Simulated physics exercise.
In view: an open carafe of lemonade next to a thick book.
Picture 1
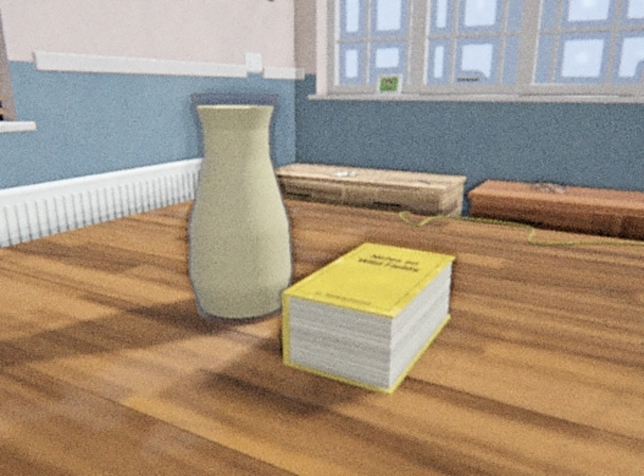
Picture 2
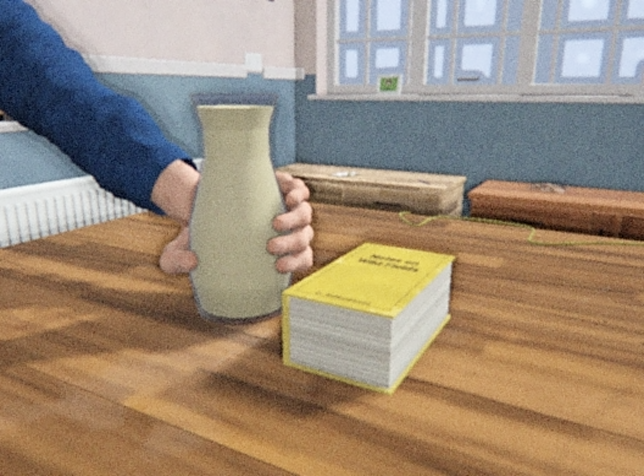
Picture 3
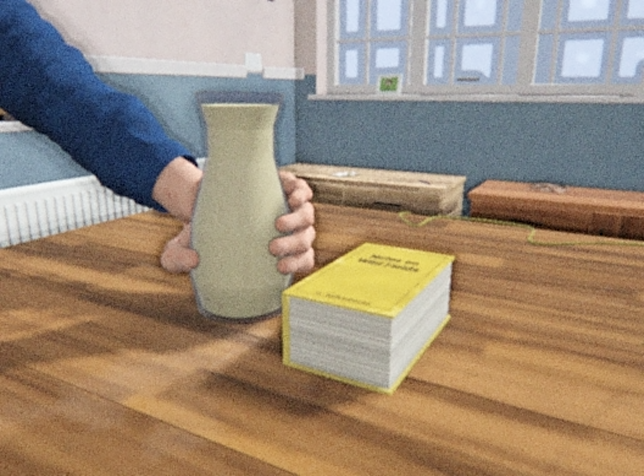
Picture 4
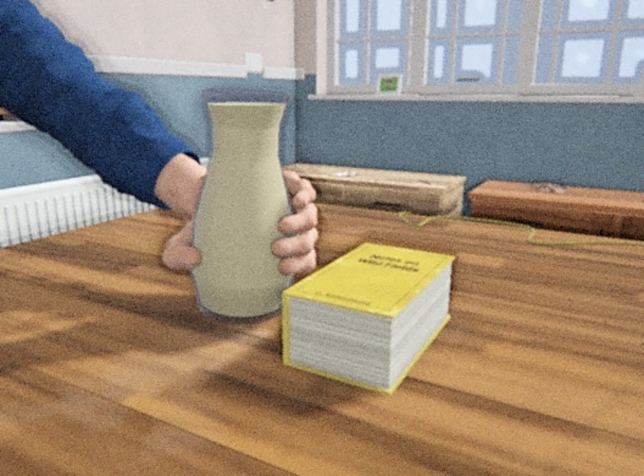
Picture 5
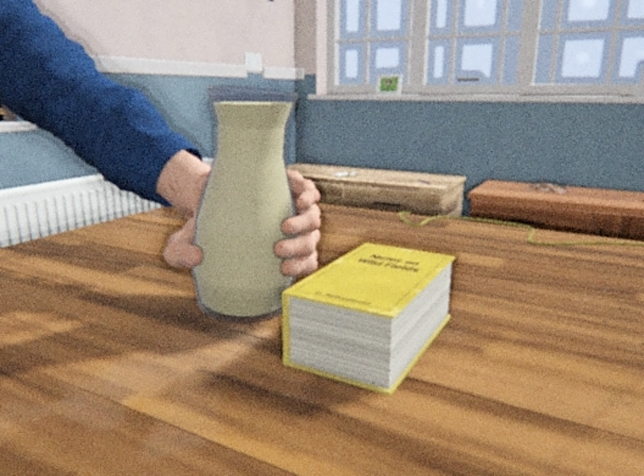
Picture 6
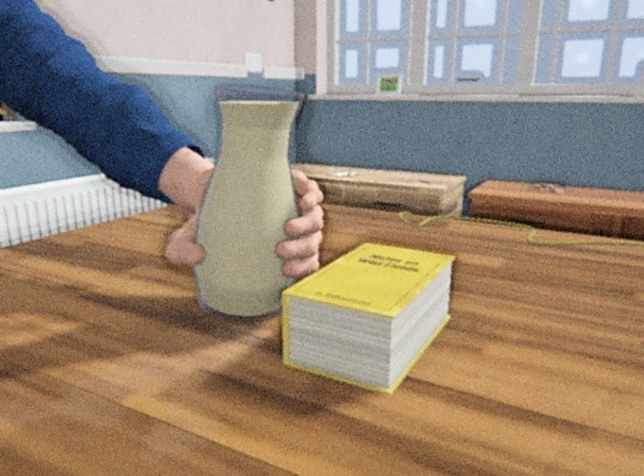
A hand reaches in from the left, grips the pale carafe and tilts it slightly right.
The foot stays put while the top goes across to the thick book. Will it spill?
As it turns out, it loses some.
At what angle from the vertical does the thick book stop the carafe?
Near 40 degrees.
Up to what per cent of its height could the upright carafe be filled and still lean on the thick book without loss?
Some 85 per cent.
A moment on, the carafe leans by about 20°; all is still inside.
Further on, the carafe leans by about 35°; a puddle lies under it; nearly all of the lemonade is inside.
When it is over, the carafe leans by about 40°, against the thick book; a puddle lies under it; nearly all of the lemonade is inside.
